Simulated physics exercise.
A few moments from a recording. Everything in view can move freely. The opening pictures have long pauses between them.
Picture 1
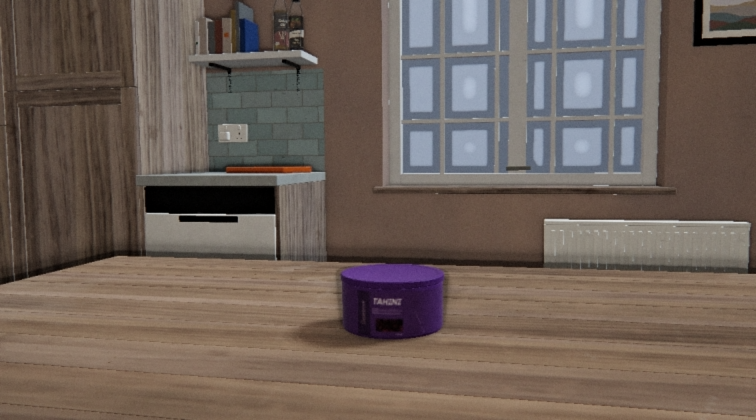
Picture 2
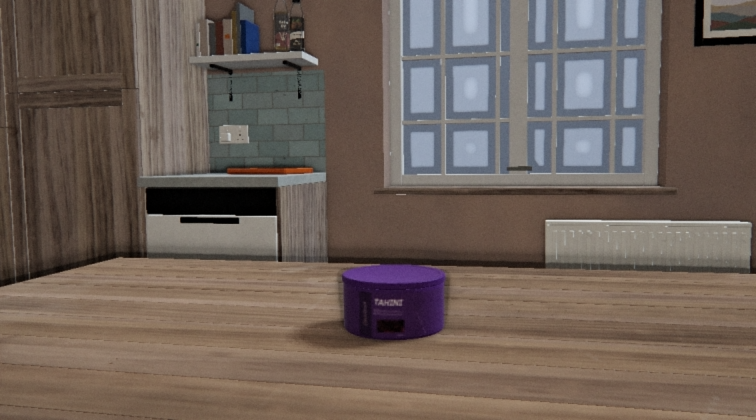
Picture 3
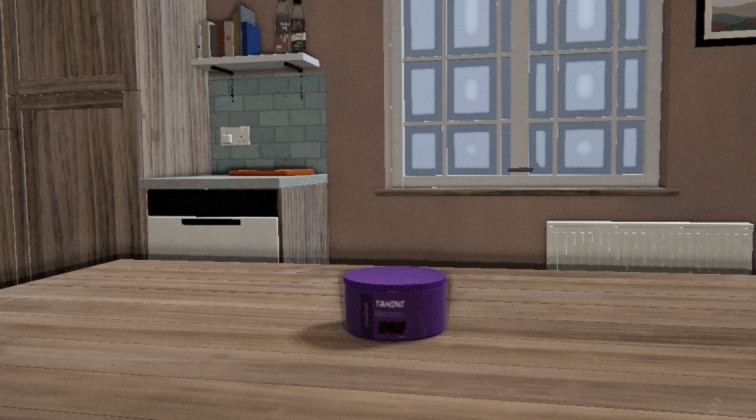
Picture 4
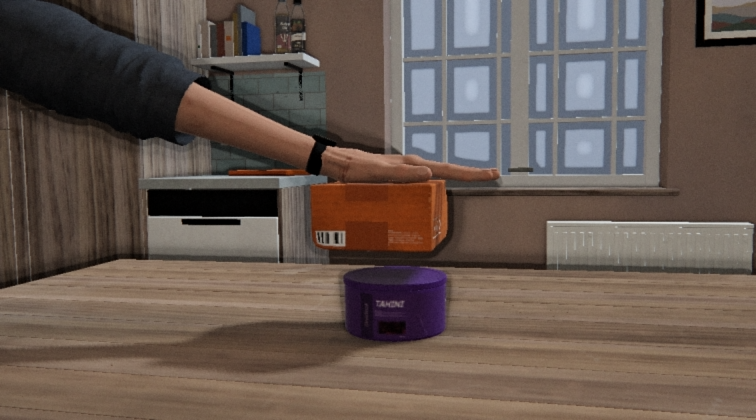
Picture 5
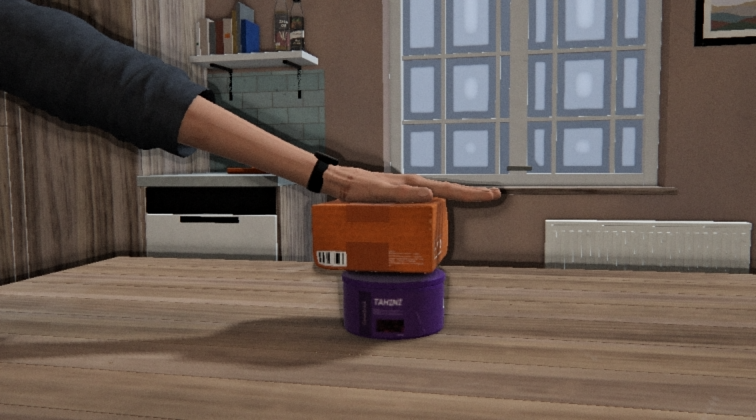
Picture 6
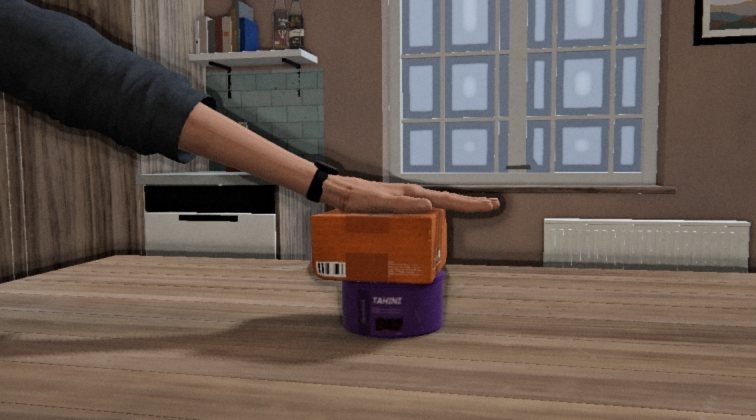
In a kitchen with a window and a radiator on the far wall, a purple tub labelled tahini sits alone on a wooden table. An arm in a dark sleeve then appears from the left, its hand flat against the top of an orange box above the tub, and the box lowers onto the lid.
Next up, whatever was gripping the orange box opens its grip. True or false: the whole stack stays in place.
True.
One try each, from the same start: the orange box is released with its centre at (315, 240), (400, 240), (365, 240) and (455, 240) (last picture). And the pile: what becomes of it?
Well, the first time it tips over, the second time it stays intact, the third time it stays intact, and the fourth time it tips over.
Then, 0.20 s on from there, no change.
Then, 0.60 s on from there, orange box resting near (384, 242).
In the end, both unmoved. At the end, from the last picture's camera, orange box near (384, 242). The pile keeps its balance.
